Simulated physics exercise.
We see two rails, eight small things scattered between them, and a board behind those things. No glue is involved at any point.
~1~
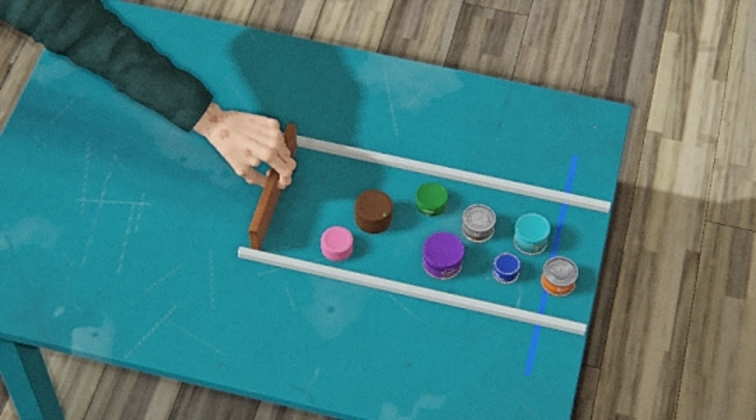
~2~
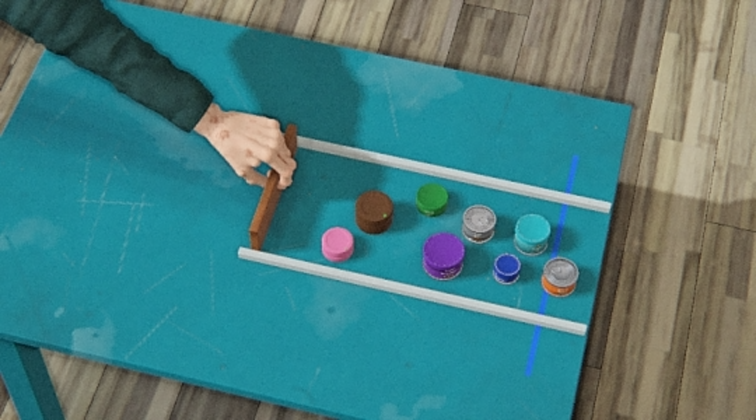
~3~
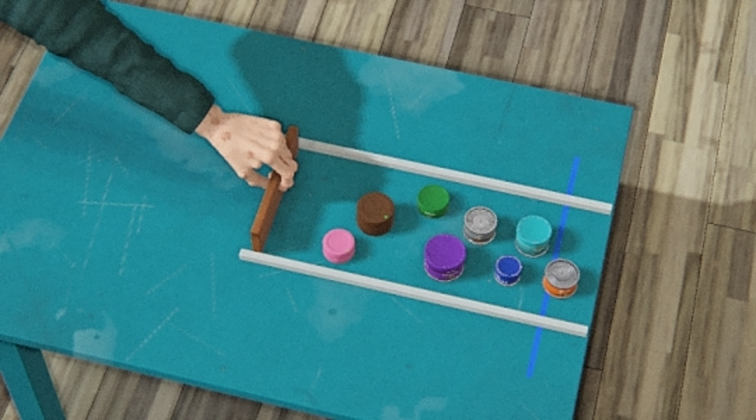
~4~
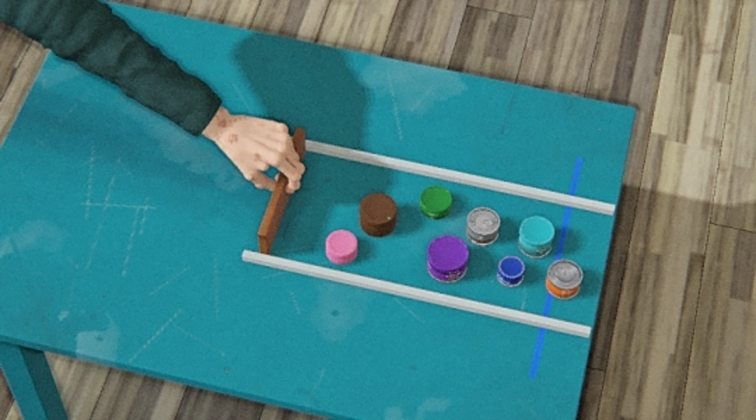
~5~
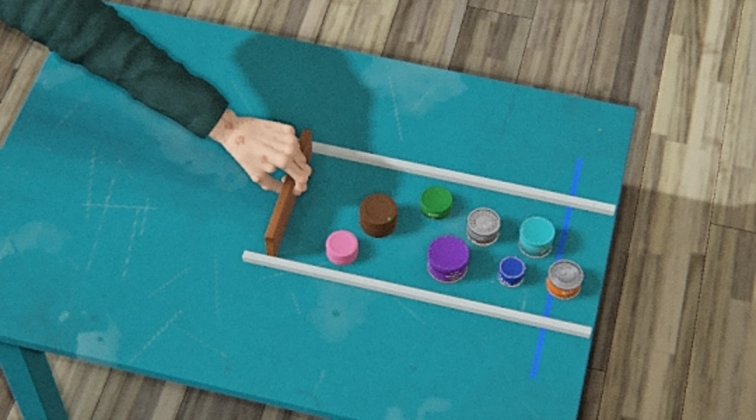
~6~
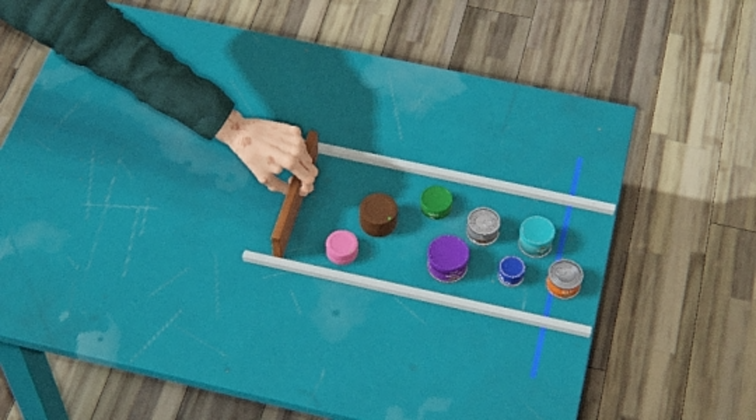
A hand gripping a wooden board slid it slightly to the right between two white rails on a teal table, while the eight colourful little pots and lids in front of it stayed put.
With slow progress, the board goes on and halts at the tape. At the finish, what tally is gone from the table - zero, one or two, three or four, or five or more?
The tally gone is three or four.
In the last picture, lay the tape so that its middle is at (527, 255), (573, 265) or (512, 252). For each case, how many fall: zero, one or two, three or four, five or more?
So, taking them in turn, I'd give either one or two; at least five; one to two.
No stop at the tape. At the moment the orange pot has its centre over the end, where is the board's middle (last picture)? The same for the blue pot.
I'd put it close to (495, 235), and close to (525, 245) for the other one.
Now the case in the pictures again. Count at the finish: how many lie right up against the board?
That makes 3.
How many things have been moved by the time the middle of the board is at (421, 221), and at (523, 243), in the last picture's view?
Counting first: 4, next 8.
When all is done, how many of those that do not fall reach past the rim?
Looks like 2 of them.
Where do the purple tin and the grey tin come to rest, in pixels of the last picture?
About (599, 286), and the other about (607, 241).
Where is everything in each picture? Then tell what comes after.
In the first frame, orange pot (559, 277); turquoise tin (532, 234); blue pot (506, 269); board (274, 187); tape (553, 259).
In the second frame, turquoise tin (532, 235); pink lid (338, 245).
In the third frame, blue pot (508, 271); green tub (433, 202).
In the fourth frame, orange pot (564, 280); brown lid (378, 215).
In the fifth frame, turquoise tin (537, 238); purple tin (448, 260).
In the sixth frame, orange pot (565, 279); turquoise tin (537, 237); blue pot (511, 271); board (296, 194); tape (558, 262).
Soon after, none off yet; orange pot at rest near (565, 279); turquoise tin at rest near (537, 237); blue pot at rest near (511, 271).
Then, none off yet; orange pot moved a little near (581, 283); turquoise tin moved a little near (557, 242); blue pot moved about its own width near (551, 278).
At rest, the number that fall off is three or four; fallen, blue pot, turquoise tin and orange pot.
